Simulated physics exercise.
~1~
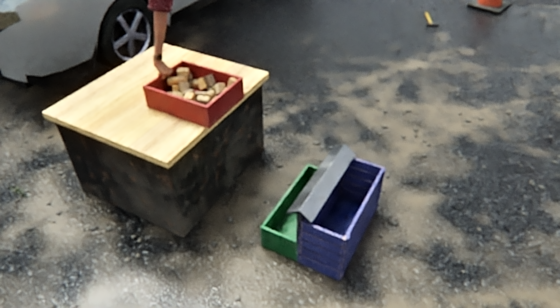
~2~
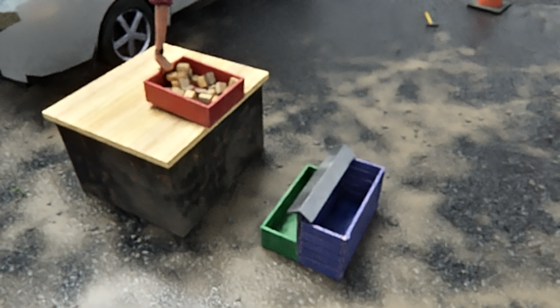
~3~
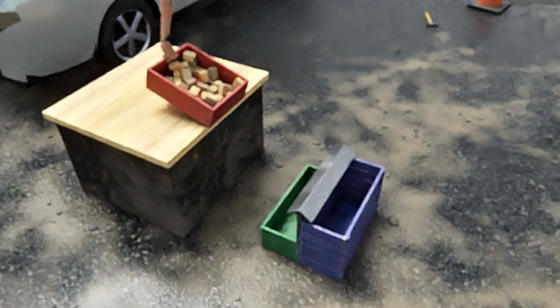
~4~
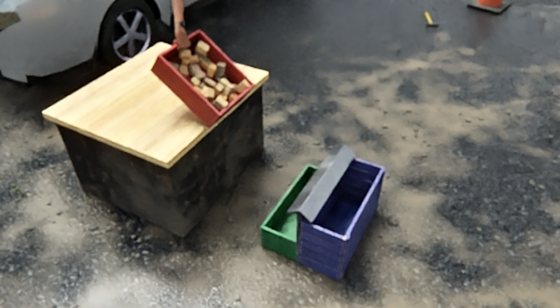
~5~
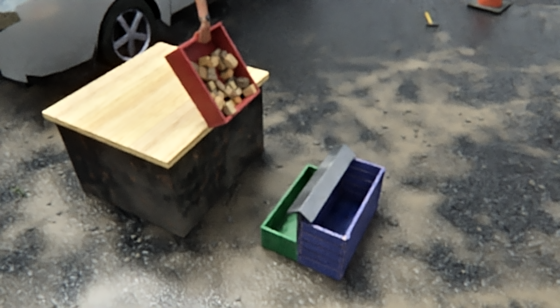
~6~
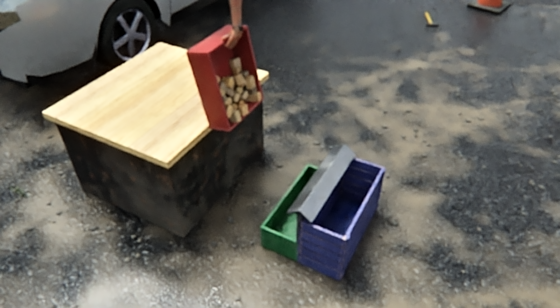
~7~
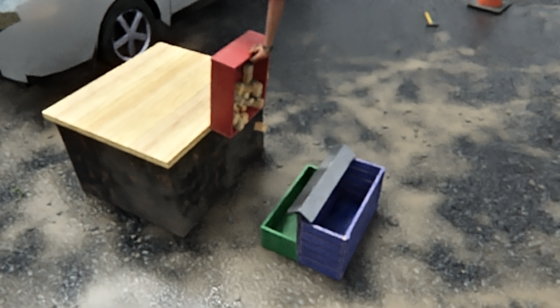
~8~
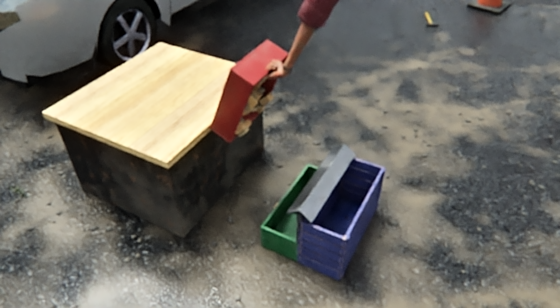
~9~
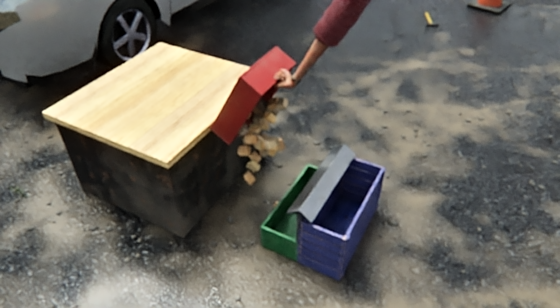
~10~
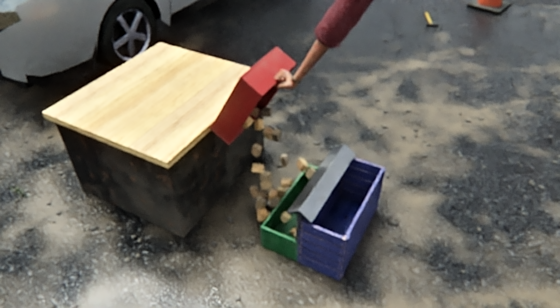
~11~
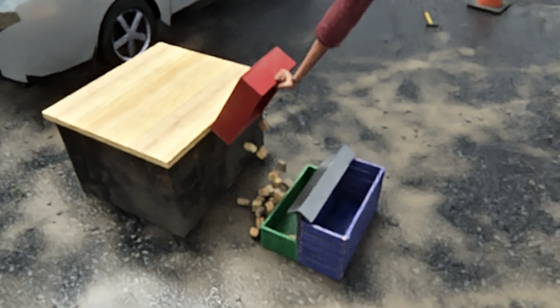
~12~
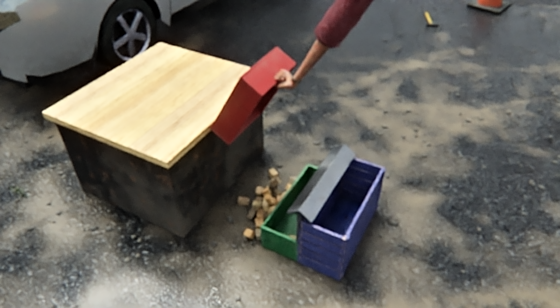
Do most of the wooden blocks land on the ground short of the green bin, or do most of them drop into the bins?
Most of the wooden blocks land on the ground short of the green bin.
